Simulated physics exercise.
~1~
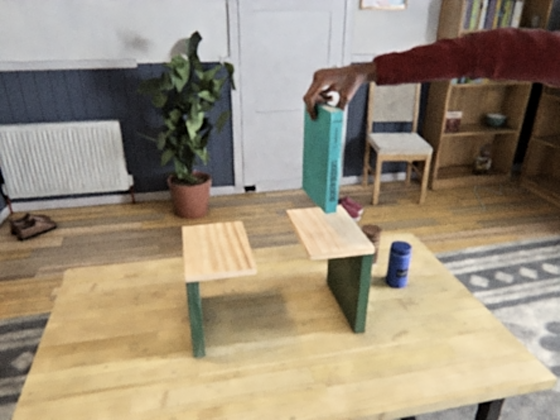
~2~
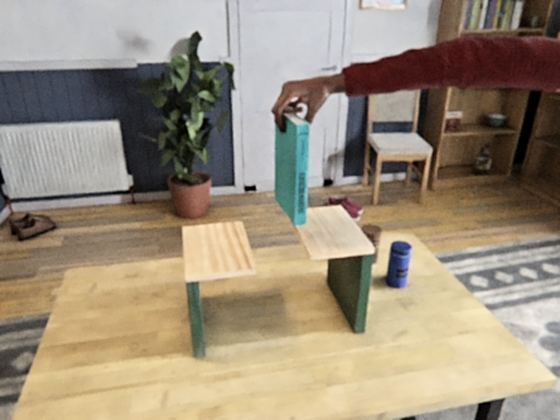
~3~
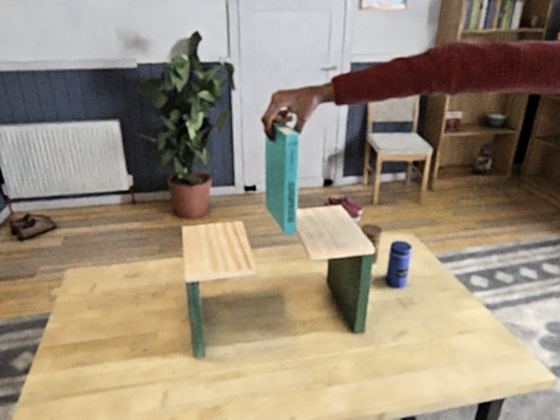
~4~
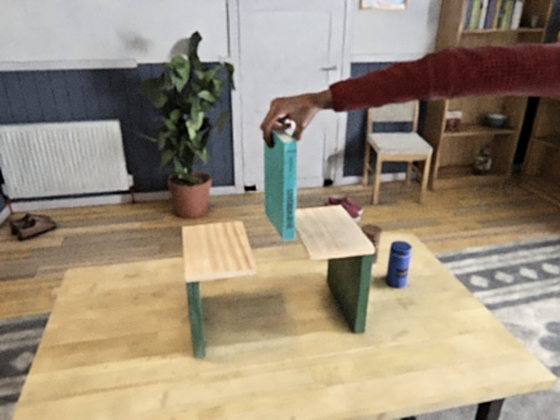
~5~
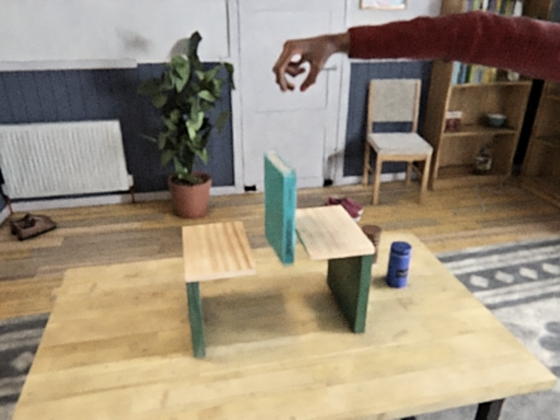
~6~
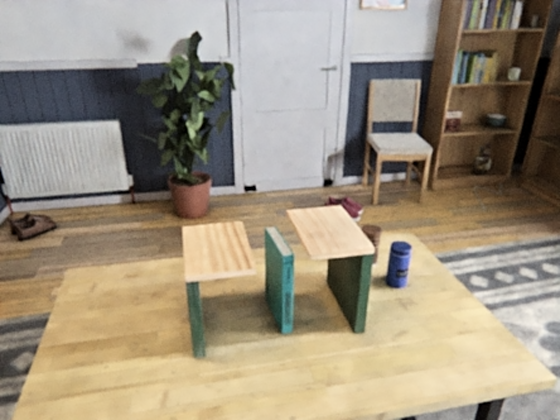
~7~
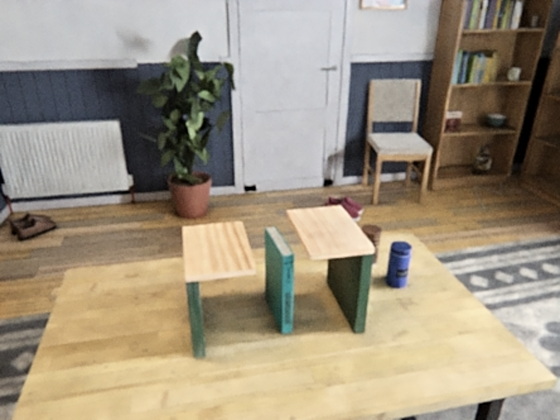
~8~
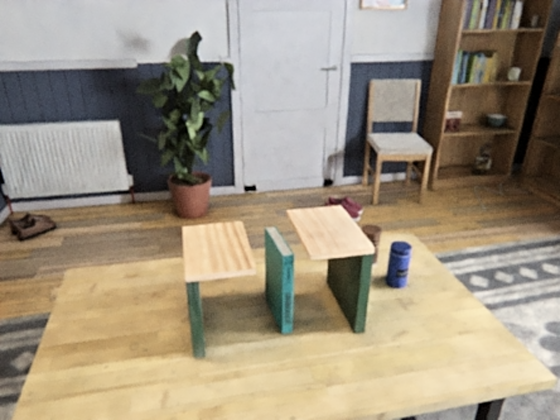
The clip shows a hand holding a turquoise book upright above two wooden ledges on a table, moving it left over the gap and letting go. The book drops through the gap and ends standing upright on the table between the ledges, beside which a blue jar stays put.
